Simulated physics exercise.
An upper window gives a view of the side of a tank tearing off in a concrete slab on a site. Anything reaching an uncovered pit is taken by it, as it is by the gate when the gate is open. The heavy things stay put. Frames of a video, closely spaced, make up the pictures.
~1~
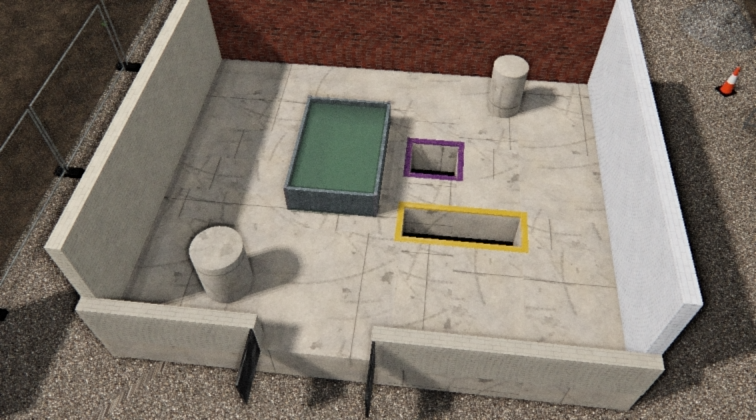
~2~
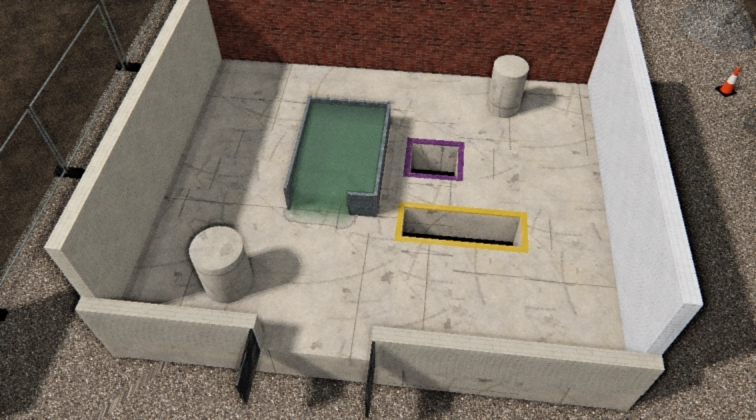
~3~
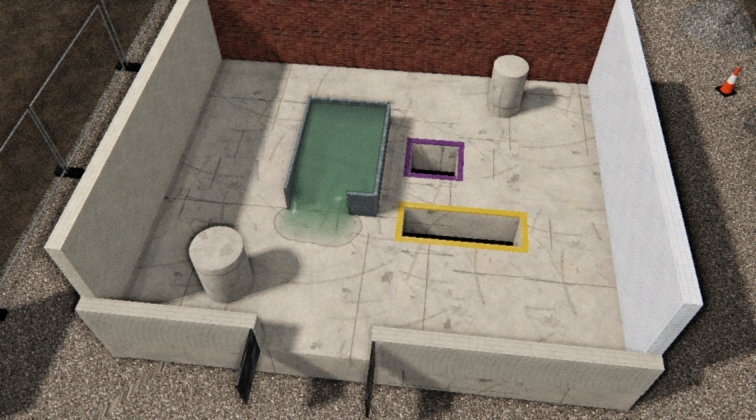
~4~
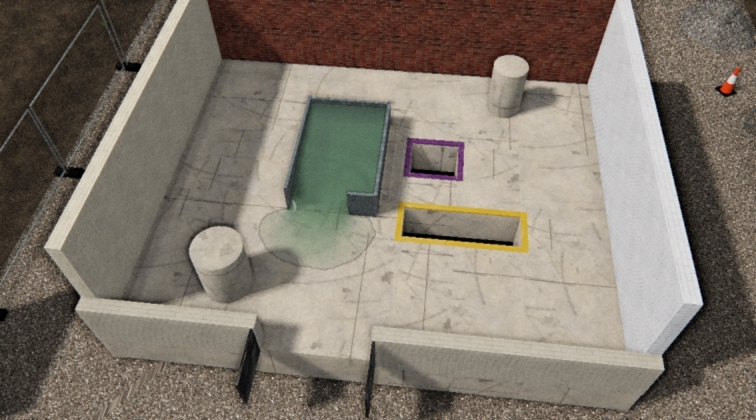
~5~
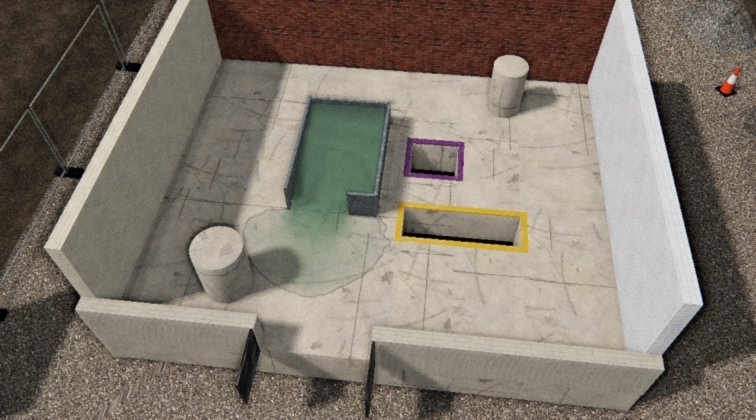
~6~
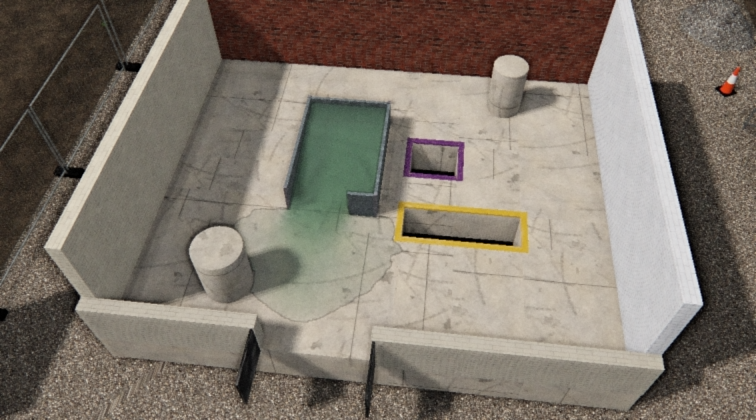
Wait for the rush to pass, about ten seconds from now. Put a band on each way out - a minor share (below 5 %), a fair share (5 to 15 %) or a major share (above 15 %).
Bands: Gate: A major share; purple pit: A minor share; yellow pit: A minor share.
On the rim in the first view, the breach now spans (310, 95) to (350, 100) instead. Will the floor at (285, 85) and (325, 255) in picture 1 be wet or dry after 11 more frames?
In order: Swamped and spared.
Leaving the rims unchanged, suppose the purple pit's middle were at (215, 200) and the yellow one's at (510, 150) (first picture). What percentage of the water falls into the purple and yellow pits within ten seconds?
Of everything, purple catches 10 per cent while yellow catches 0 per cent.
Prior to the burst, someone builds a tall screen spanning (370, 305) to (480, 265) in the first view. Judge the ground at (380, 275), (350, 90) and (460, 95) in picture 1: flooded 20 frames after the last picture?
Swamped, untouched, untouched.
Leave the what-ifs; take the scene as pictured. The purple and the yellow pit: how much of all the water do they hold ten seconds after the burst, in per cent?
In the order asked, roughly 0 and 0 percent.
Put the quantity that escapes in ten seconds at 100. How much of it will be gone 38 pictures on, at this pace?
Near 80 in a hundred.
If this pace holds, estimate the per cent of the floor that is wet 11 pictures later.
20 %.
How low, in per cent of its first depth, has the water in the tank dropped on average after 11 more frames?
Some 54 per cent.
A moment on, water covers 15 % of the floor; the gate 2 %, the purple pit 0 %, the yellow pit 0 %.
Next, water covers 20 % of the floor; the gate 9 %, the purple pit 0 %, the yellow pit 0 %.
Then, water covers 25 % of the floor; the gate 22 %, the purple pit 0 %, the yellow pit 0 %.
Later, water covers 40 % of the floor; the gate 34 %, the purple pit 0 %, the yellow pit 0 %.
In the end, water covers 55 % of the floor; the gate 44 %, the purple pit 0 %, the yellow pit 1 %.
